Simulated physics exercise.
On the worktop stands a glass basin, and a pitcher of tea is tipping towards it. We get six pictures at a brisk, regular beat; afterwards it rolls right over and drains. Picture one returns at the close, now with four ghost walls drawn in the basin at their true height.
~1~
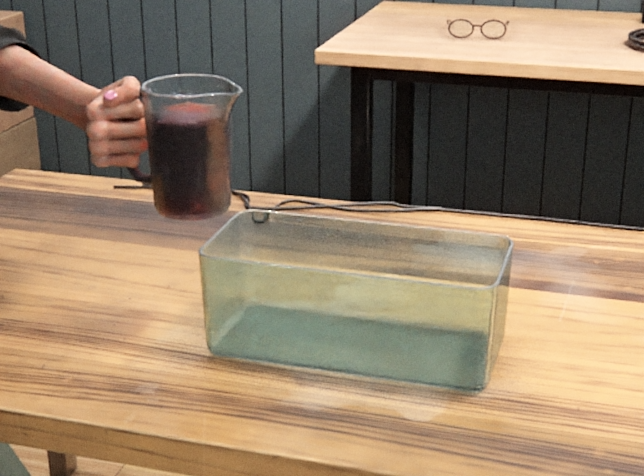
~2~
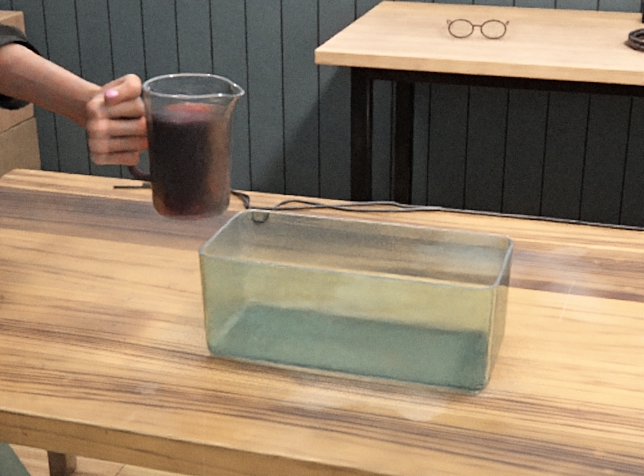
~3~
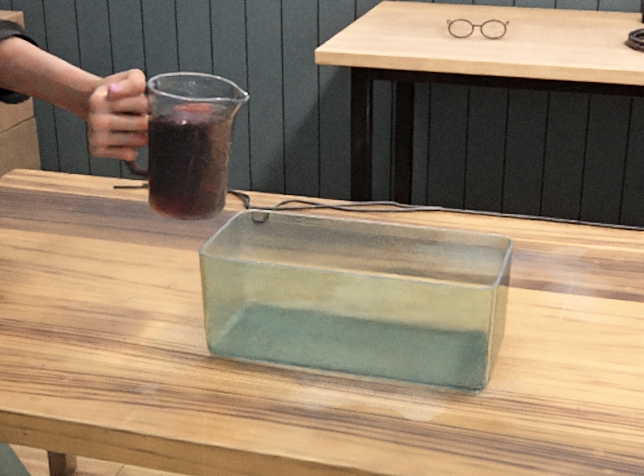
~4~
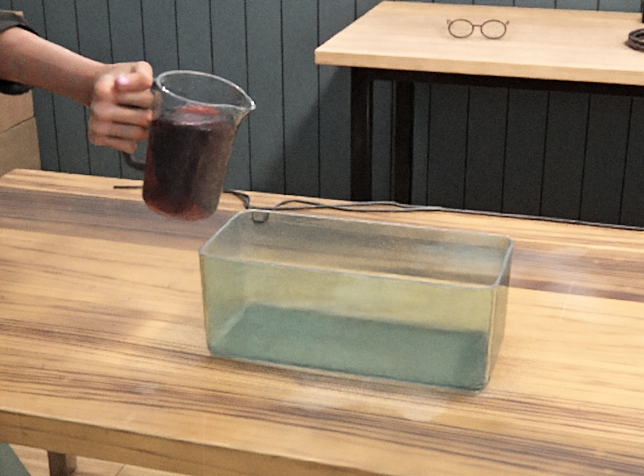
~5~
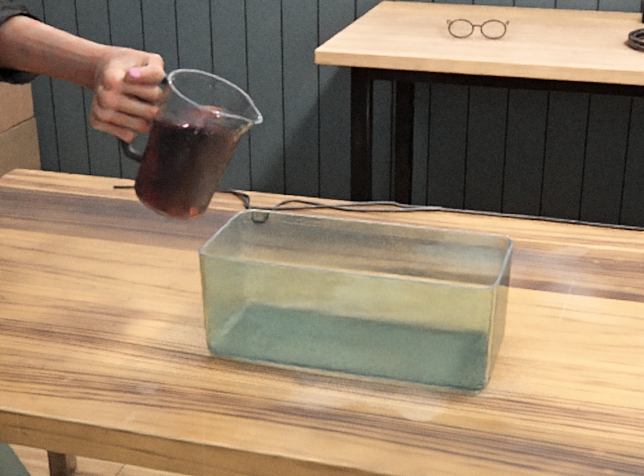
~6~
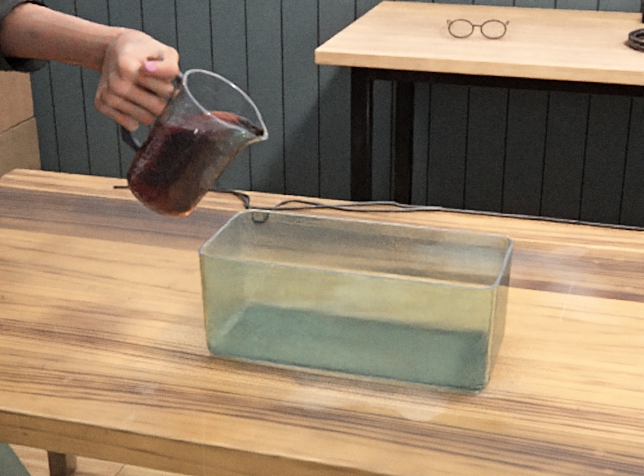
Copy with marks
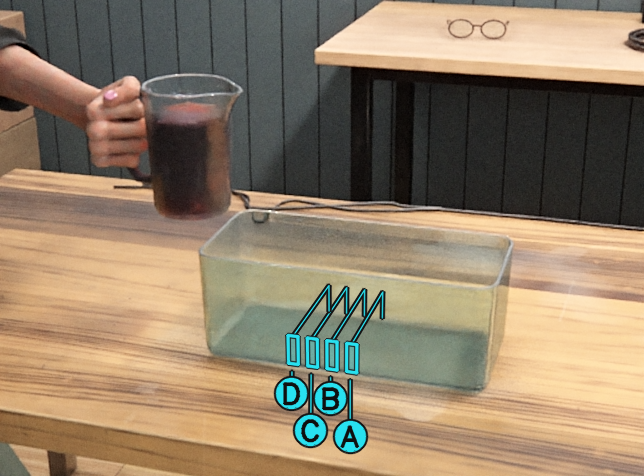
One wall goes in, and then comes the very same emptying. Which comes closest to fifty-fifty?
D beats the others.
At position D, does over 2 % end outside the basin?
No.
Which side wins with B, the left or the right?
More ends on the left.
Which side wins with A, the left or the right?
The left side.
On the marked copy, A at (350, 380); B at (330, 377); C at (311, 374); D at (291, 371).
If A is chosen, about 91 % ends left of the wall and 8 % right of it.
If B is chosen, about 89 % ends left of the wall and 10 % right of it.
If C is chosen, about 77 % ends left of the wall and 22 % right of it.
If D is chosen, about 49 % ends left of the wall and 51 % right of it.
